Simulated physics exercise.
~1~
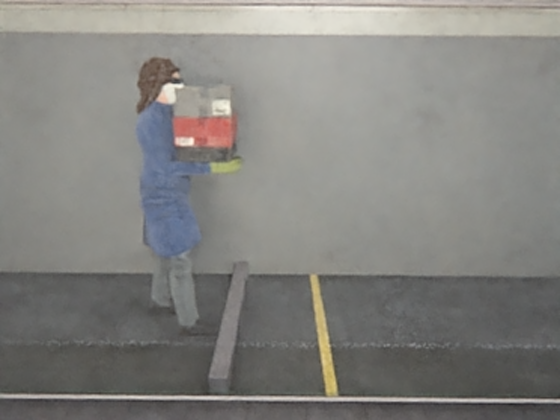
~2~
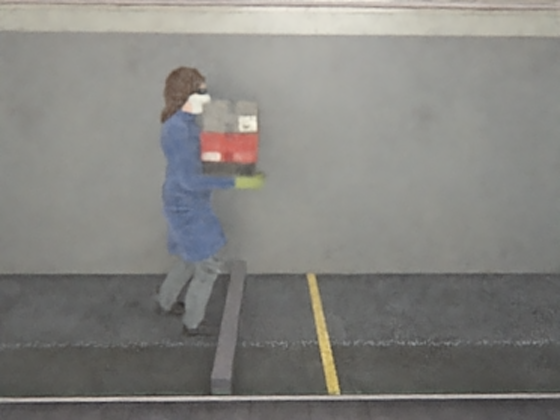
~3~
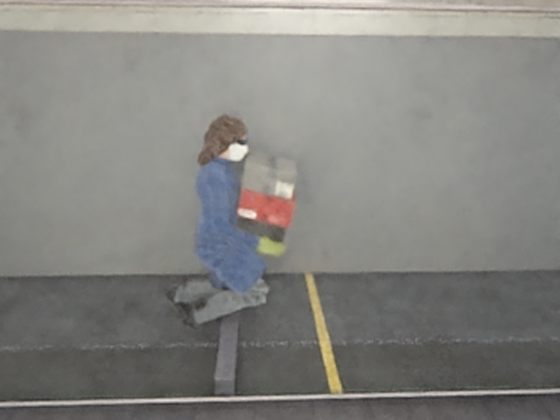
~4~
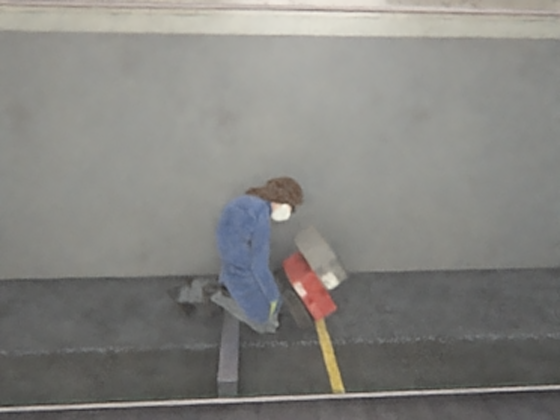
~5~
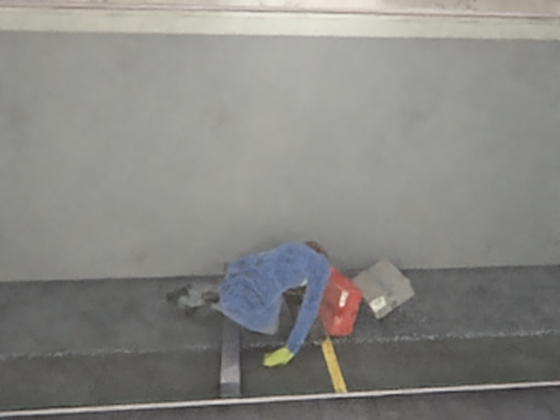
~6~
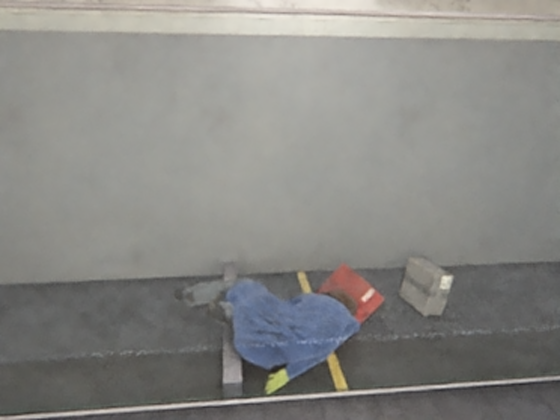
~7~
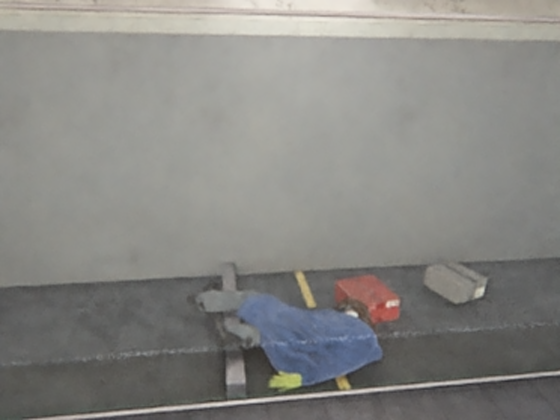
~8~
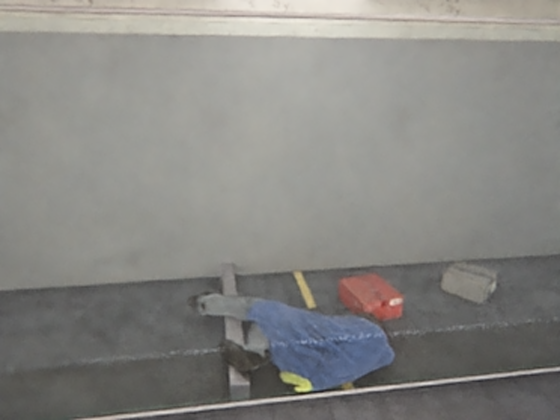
To begin with, a person in a blue coat and green gloves stands at the left, holding a stack of grey, red and black boxes in front of a plain wall. The person drifts right toward a low grey rail, then the knees buckle and the body sinks while the stack tips forward. The boxes spill to the right as the person folds over the rail, arms dropping to the floor. The red box tumbles over past the yellow line, and the grey one rolls farther. Finally the person lies face down, head beyond the line, near the boxes.
